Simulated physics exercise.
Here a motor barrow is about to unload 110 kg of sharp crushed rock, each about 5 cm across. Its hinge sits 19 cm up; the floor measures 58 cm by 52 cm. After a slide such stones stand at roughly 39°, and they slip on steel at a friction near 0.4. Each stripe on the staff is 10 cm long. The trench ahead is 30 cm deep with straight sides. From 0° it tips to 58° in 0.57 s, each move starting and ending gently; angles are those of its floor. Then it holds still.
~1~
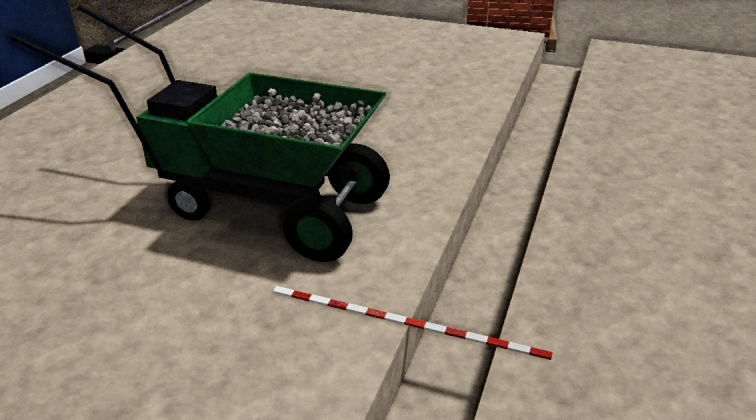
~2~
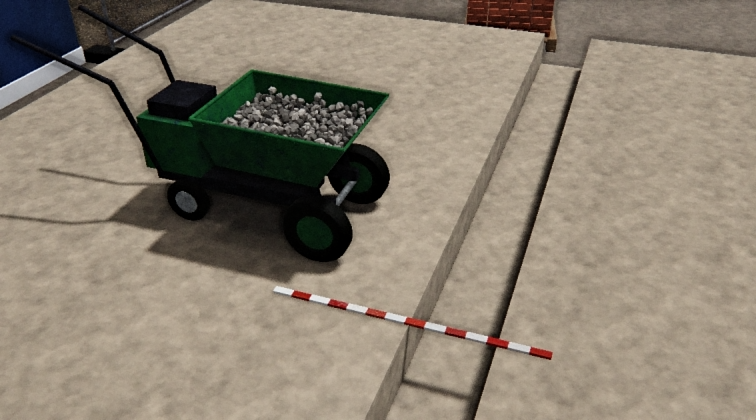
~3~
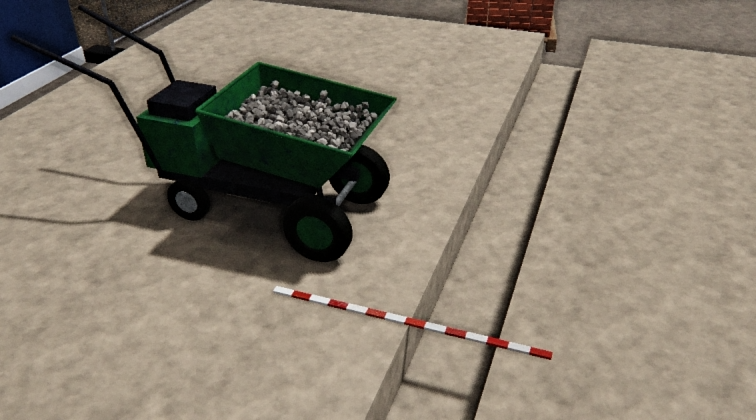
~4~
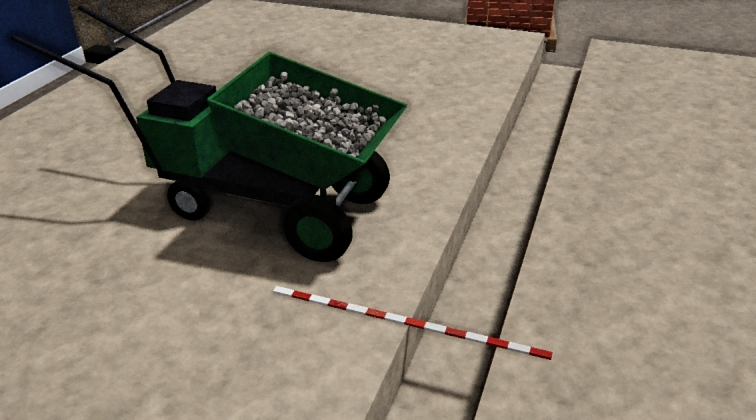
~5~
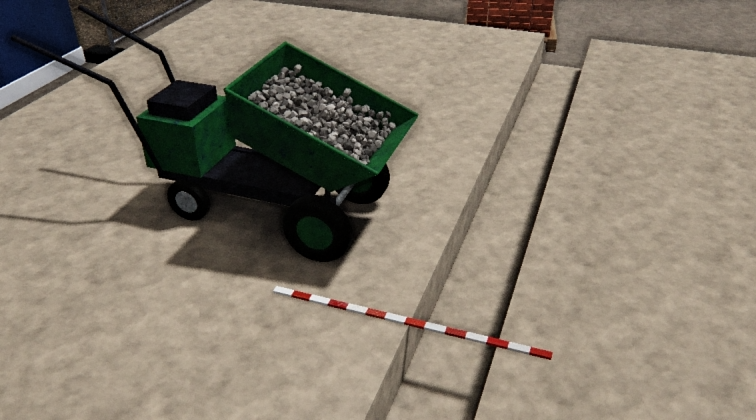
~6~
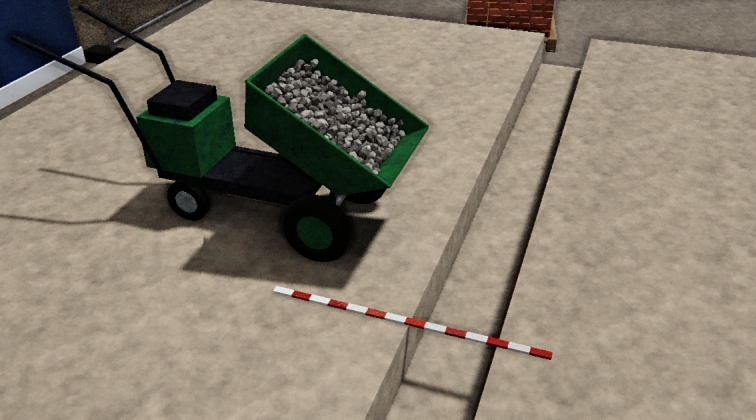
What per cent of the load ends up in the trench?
Close to 38 in a hundred.
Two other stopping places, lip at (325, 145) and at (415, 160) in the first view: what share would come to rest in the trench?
About 35 and 10 per cent.
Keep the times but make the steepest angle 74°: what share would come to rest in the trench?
Then about 90 per cent.
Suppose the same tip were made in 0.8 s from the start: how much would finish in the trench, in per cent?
Then about 25 per cent.
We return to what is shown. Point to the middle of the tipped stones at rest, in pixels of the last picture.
Near (488, 299).
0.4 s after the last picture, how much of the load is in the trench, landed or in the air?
About 0 per cent by then.
Then, 0.1 s after the last picture the floor is at 49°, 100 % in the skip; the foremost stones are at (406, 181).
Then, 0.4 s after the last picture the floor is at 58°, 96 % in the skip, 1 % short of the trench, 2 % in the trench; the foremost stones are at (452, 227).
Then, 0.7 s after the last picture the floor is at 58°, 68 % in the skip, 2 % short of the trench, 29 % in the trench, 1 % past the trench; the foremost stones are at (532, 258).
Then, 2.7 s after the last picture the floor is at 58°, 60 % in the skip, 1 % short of the trench, 38 % in the trench, 1 % past the trench; the foremost stones are at (565, 266).
